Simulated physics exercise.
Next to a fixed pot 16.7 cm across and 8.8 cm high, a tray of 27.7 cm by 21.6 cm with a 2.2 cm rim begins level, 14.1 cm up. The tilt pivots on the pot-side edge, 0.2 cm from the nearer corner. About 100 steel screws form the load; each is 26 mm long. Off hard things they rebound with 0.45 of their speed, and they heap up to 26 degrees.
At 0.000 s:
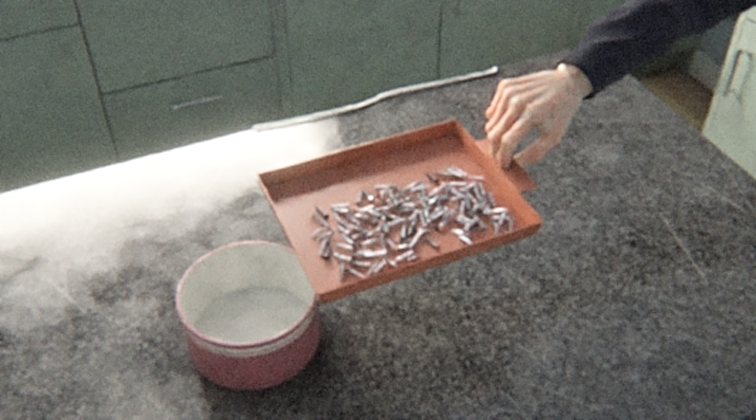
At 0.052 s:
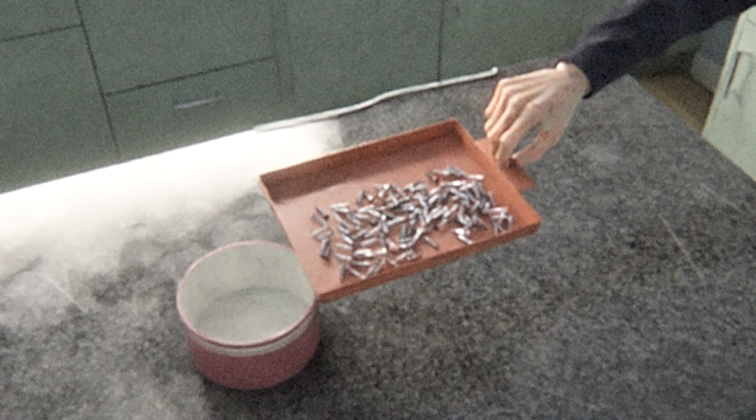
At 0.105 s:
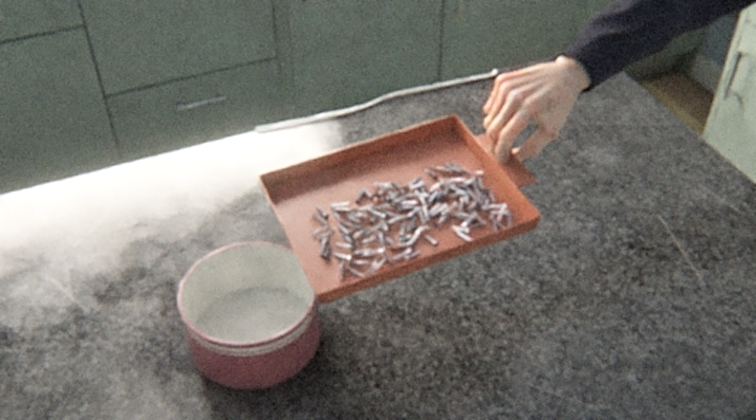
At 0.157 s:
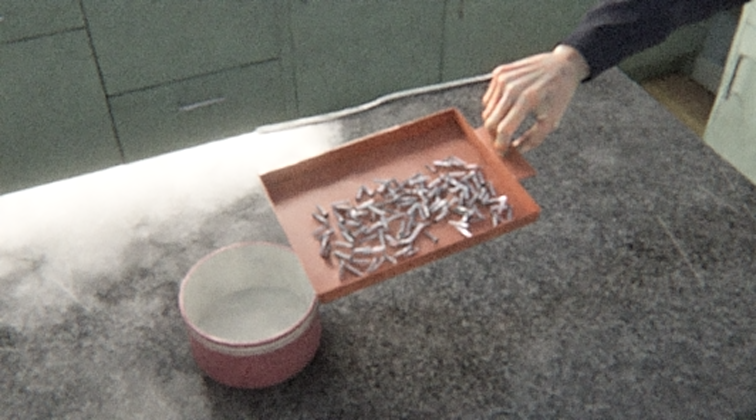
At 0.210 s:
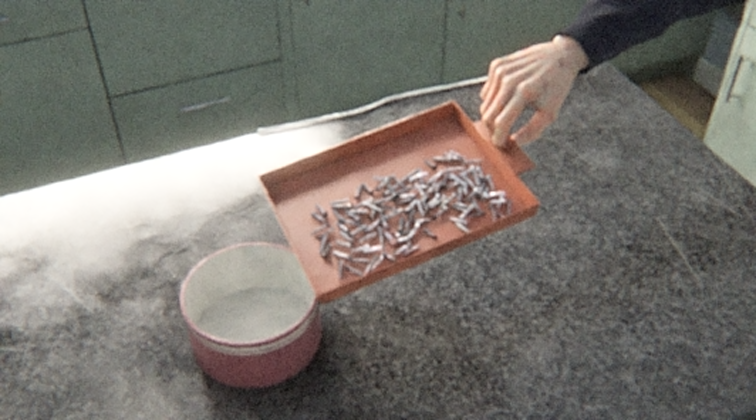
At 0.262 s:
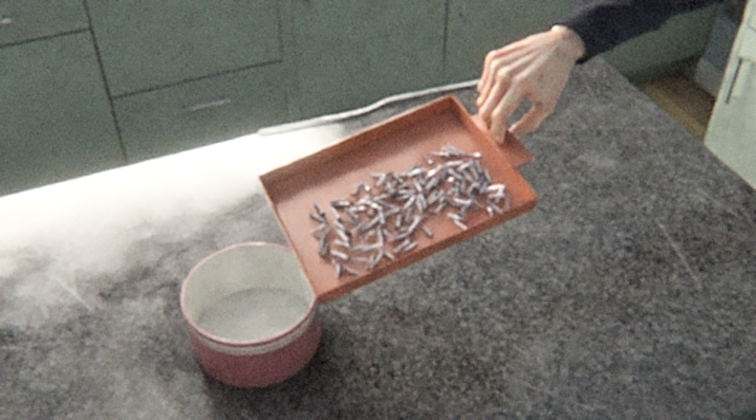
To begin with, a hand at the right holds a reddish-brown tray of small metal screws level beside a pink pot on a dark speckled countertop, with pale haze at the left. The hand then raises the tray's far right side, slightly at first and then more, while the screws stay heaped together.
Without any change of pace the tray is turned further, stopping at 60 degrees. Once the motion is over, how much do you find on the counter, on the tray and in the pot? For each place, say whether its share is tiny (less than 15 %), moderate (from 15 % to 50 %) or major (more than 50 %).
My prediction: Counter: I expect a mere dribble of the load there, tray: I expect the major share of the load there, pot: I expect a mere dribble of the load there.
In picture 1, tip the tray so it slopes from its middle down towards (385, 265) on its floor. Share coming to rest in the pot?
The share comes to about 0 in a hundred.
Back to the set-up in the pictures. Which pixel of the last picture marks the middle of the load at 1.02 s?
Load centre est.: (304, 249) px.
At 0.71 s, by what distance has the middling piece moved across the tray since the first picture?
By then it sits near 5 cm from where it began.
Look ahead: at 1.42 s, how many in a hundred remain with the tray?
Roughly 95 per cent.
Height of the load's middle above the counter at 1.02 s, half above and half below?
The halfway mark is near 18 cm.
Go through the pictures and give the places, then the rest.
The first frame shows tray tilt 0 degrees, front corners at (321, 290) and (539, 220); middle of the pieces at (413, 216); pot at (247, 290).
The second frame shows tray tilt 1 degrees, front corners at (320, 291) and (538, 219); middle of the pieces at (413, 215).
The third frame shows tray tilt 2 degrees, front corners at (320, 291) and (537, 215); middle of the pieces at (413, 213).
The fourth frame shows tray tilt 5 degrees, front corners at (319, 291) and (536, 208), lowest corner left front; middle of the pieces at (413, 209).
The fifth frame shows tray tilt 8 degrees, front corners at (319, 292) and (535, 202), lowest corner left front; middle of the pieces at (412, 206).
The sixth frame shows tray tilt 11 degrees, front corners at (317, 292) and (533, 196), lowest corner left front; middle of the pieces at (410, 202); pot at (250, 290). The tray's pace is about 50 degrees a second.
Then, at 0.71 s, tilt 34 degrees; the tray holds 100 %, the pot 0 %.
Then, at 1.02 s, tilt 50 degrees; the tray holds 100 %, the pot 0 %.
After 1.42 s, tilt 60 degrees; the tray holds 95 %, the pot 5 %.
At rest (2.2 s), counter 0 %, tray 95 %, pot 5 %.
